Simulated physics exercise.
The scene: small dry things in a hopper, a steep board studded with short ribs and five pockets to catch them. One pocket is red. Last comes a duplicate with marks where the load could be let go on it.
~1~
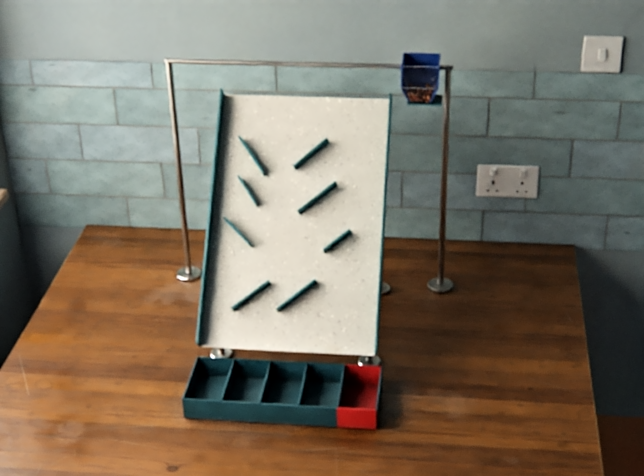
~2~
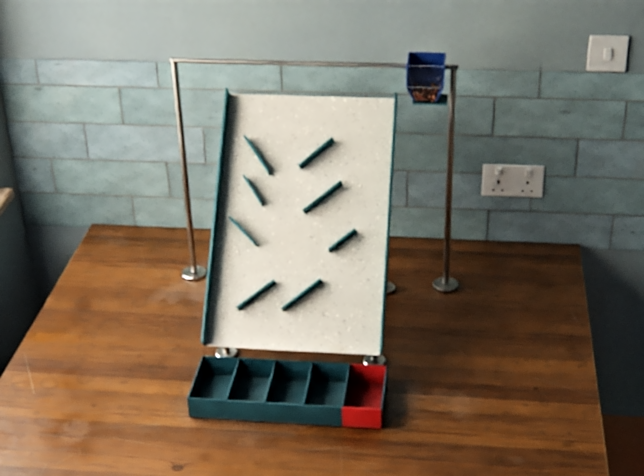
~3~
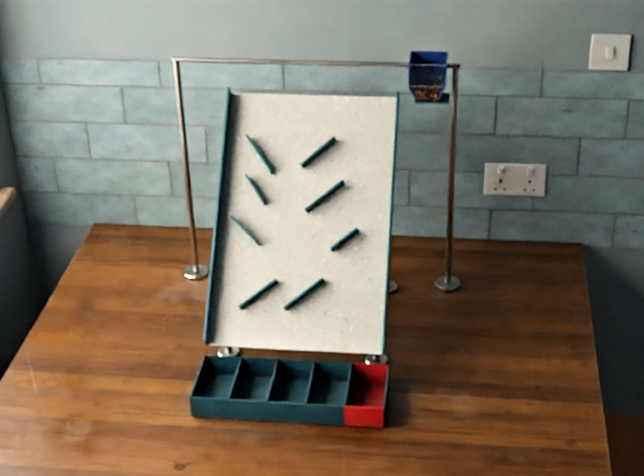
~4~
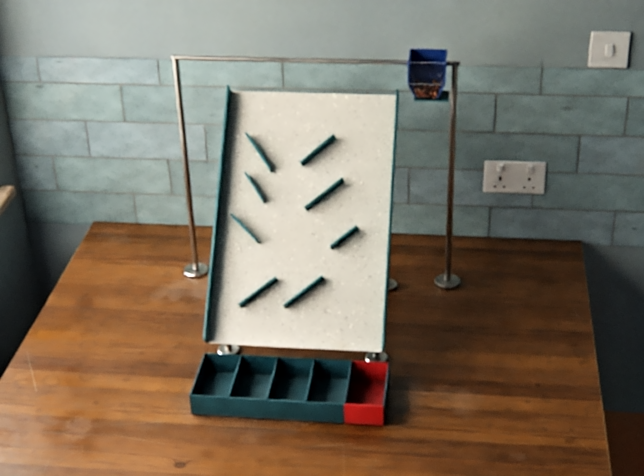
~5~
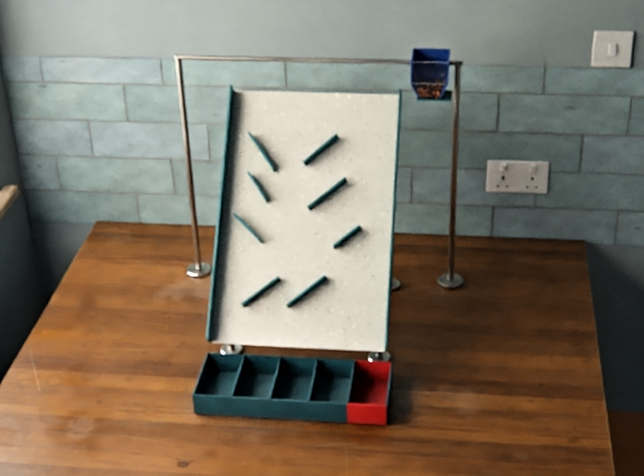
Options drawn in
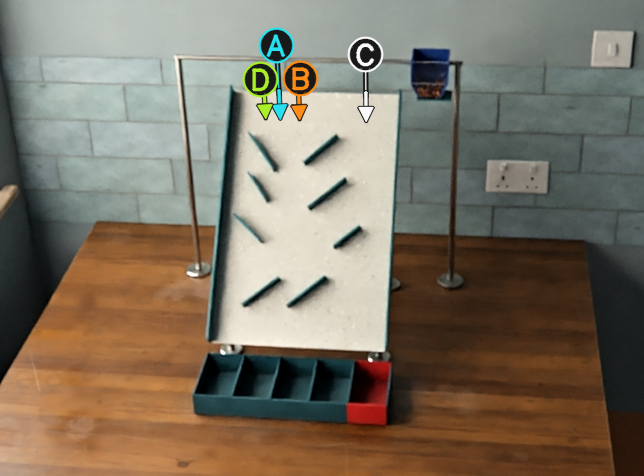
On a wooden table against a grey-green tiled wall, a small blue hopper hangs from a metal rail beside a steep ribbed board, with four dark pockets and one red pocket below; nothing moves except a slight shift in the view.
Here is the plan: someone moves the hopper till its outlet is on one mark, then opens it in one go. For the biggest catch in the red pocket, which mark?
Mark C.
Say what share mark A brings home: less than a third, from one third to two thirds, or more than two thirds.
Mark A gives less than a third.
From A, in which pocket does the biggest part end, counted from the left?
It is the second one.
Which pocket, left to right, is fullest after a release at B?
The first from the left.
On the marked copy, mark A meets the board at (280, 114); mark B meets the board at (299, 114); mark C meets the board at (366, 116); mark D meets the board at (265, 113).
With A, not one piece in the red pocket, almost all in other pockets, just a few outside the box.
With B, not one piece in the red pocket, every piece in other pockets.
With C, roughly half in the red pocket, roughly half in other pockets, just a few outside the box.
With D, not one piece in the red pocket, every piece in other pockets.
